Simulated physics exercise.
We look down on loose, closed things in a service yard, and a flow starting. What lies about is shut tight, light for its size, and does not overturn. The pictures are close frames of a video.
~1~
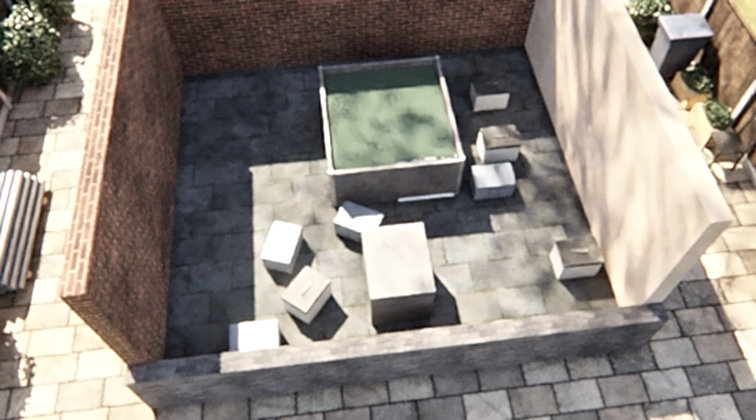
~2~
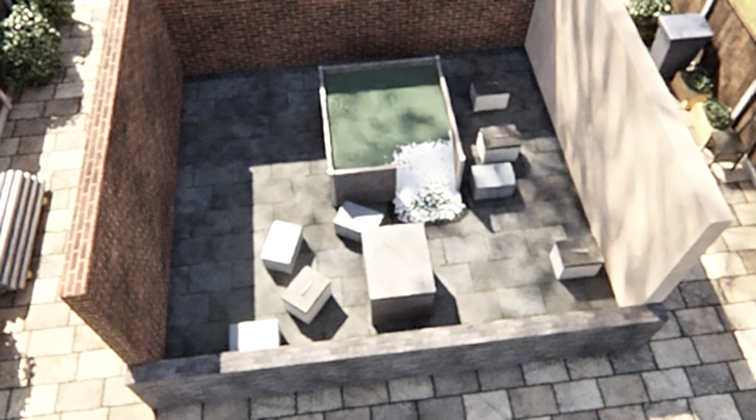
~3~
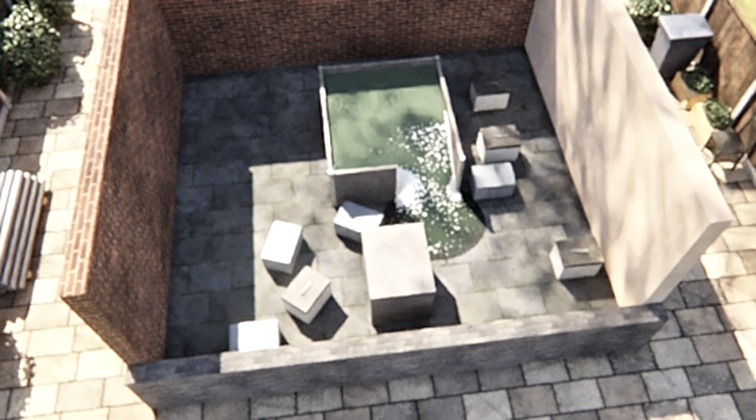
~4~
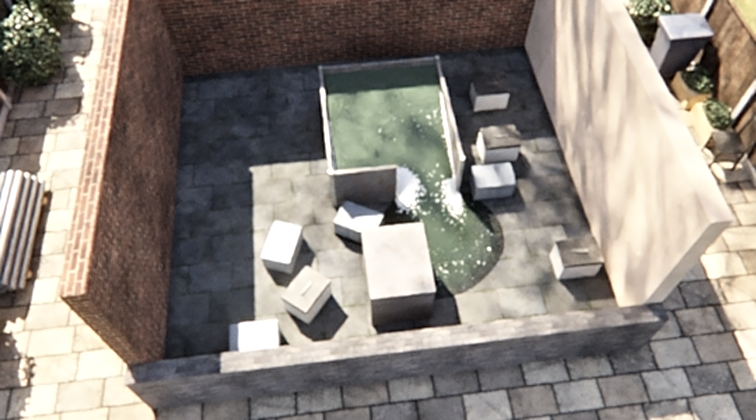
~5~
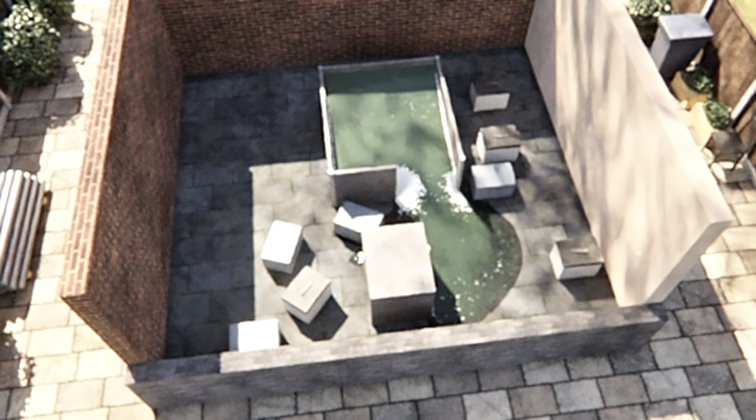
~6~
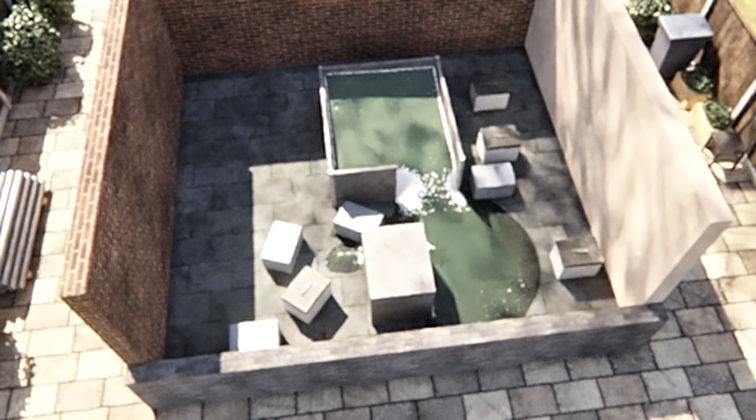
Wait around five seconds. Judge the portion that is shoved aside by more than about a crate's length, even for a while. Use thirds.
That comes to at least two thirds.
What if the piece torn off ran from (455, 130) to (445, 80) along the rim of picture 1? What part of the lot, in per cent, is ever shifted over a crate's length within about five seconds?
I make it 50 per cent.
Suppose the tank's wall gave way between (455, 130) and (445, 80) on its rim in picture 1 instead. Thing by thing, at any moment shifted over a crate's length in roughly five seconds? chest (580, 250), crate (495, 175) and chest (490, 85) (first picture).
In turn: Yes, less than that, pushed that far.
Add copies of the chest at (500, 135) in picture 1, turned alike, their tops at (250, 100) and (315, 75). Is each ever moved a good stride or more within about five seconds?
One after the other: Never so far, under that.
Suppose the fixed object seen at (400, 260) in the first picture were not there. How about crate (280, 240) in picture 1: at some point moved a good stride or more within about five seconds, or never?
My call: Short of that.
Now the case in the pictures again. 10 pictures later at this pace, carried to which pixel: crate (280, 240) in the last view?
Roughly at (233, 238).
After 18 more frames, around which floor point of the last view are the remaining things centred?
Around (373, 196).
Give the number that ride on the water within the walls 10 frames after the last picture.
The number is 1.
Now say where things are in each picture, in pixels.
The first frame shows a crate at (359, 218) rests on the ground; a crate at (493, 175), on the bottom; 0 of 8 have shifted.
The second frame shows a crate at (359, 218) rests on the ground; a crate at (493, 175), on the bottom; 0 of 8 have shifted.
The third frame shows a crate at (359, 218), on the bottom; a crate at (493, 175), on the bottom; 0 of 8 have shifted.
The fourth frame shows a crate at (359, 218) rests on the ground; a crate at (493, 175), on the bottom; 0 of 8 have shifted.
The fifth frame shows a crate at (359, 218), on the bottom; a crate at (493, 175), on the bottom; 0 of 8 have shifted.
The sixth frame shows a crate at (359, 218) rests on the ground; a crate at (493, 175) rests on the ground; 0 of 8 have shifted.
A moment on, 0 of 8 are well off their spots; 0 afloat.
Next, 1 of 8 are well off their spots; 1 afloat.
Later, 5 of 8 are well off their spots; 4 afloat.
In the end, 7 of 8 are well off their spots, and 7 have been at some point; 7 afloat.
